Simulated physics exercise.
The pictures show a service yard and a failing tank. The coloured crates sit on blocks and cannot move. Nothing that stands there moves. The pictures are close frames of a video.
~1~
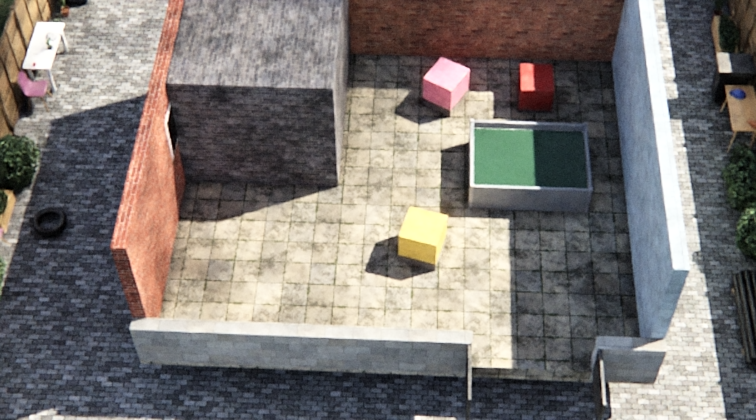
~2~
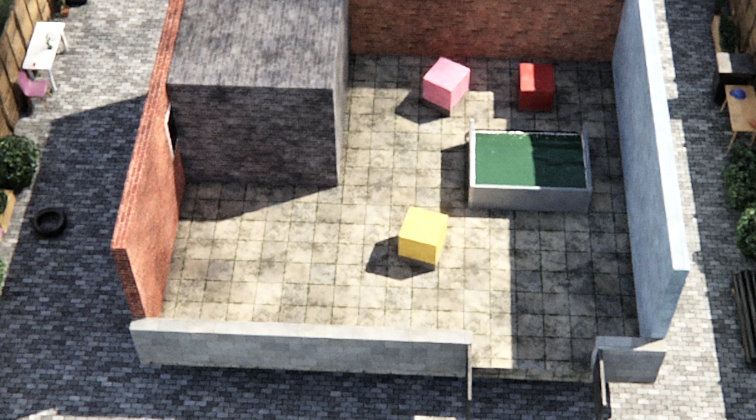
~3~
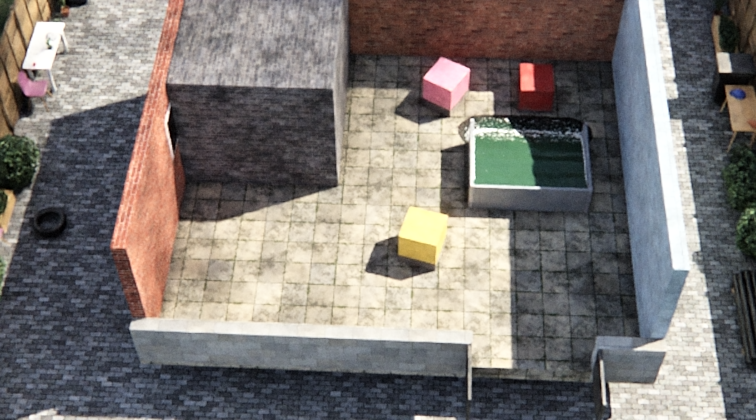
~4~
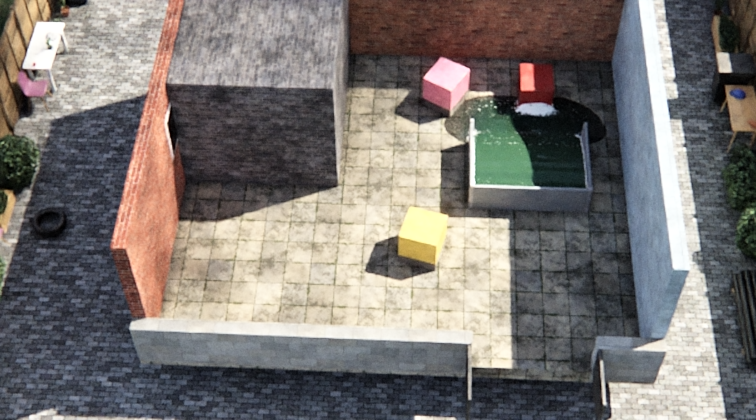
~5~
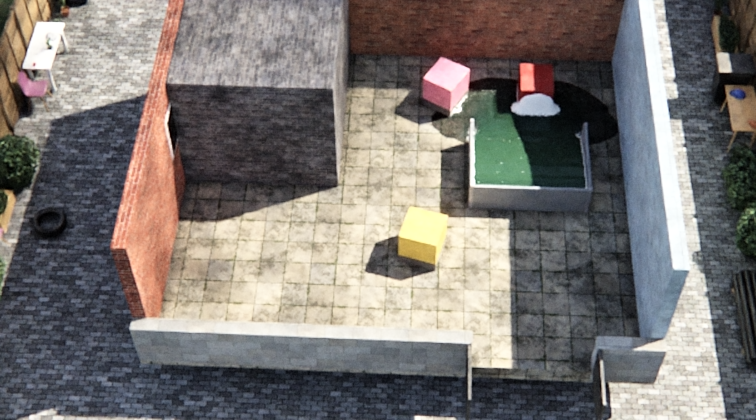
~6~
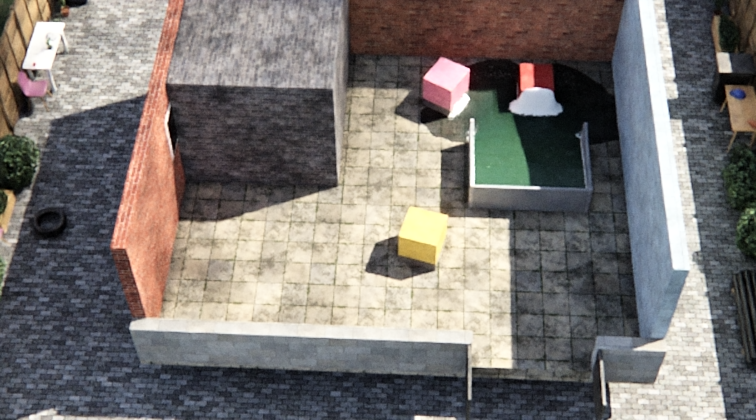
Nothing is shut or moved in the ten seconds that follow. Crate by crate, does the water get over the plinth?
One by one: The pink crate gets wet; the red crate gets wet; the yellow crate stays dry.
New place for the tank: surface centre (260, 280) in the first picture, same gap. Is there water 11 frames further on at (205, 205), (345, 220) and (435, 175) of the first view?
One after the other: Flooded, flooded, wet.
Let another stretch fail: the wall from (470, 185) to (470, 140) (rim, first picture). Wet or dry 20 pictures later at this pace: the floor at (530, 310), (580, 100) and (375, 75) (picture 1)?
One after the other: Free of water, no water, awash.
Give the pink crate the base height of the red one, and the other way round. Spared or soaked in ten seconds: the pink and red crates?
One by one: Pink crate is soaked, red crate takes water.
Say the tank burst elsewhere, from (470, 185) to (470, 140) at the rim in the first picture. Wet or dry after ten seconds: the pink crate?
Then: The pink crate is safe.
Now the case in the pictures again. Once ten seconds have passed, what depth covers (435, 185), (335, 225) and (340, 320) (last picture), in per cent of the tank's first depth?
In that order: 4, 4 and 8 per cent.
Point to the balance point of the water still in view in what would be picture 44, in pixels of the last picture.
Around (476, 148).
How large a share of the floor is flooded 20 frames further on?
Some 30 per cent.
A moment on, water covers 15 % of the floor; the pink crate water round its plinth, the red crate water round its plinth, the yellow crate not reached.
Next, water covers 20 % of the floor; the pink crate water round its plinth, the red crate water round its plinth, the yellow crate not reached.
Then, water covers 30 % of the floor; the pink crate water round its plinth, the red crate water round its plinth, the yellow crate not reached.
Later, water covers 55 % of the floor; the pink crate water round its plinth, the red crate water round its plinth, the yellow crate water round its plinth.
In the end, water covers 80 % of the floor; the pink crate was topped, the red crate was topped, the yellow crate stayed above the water.
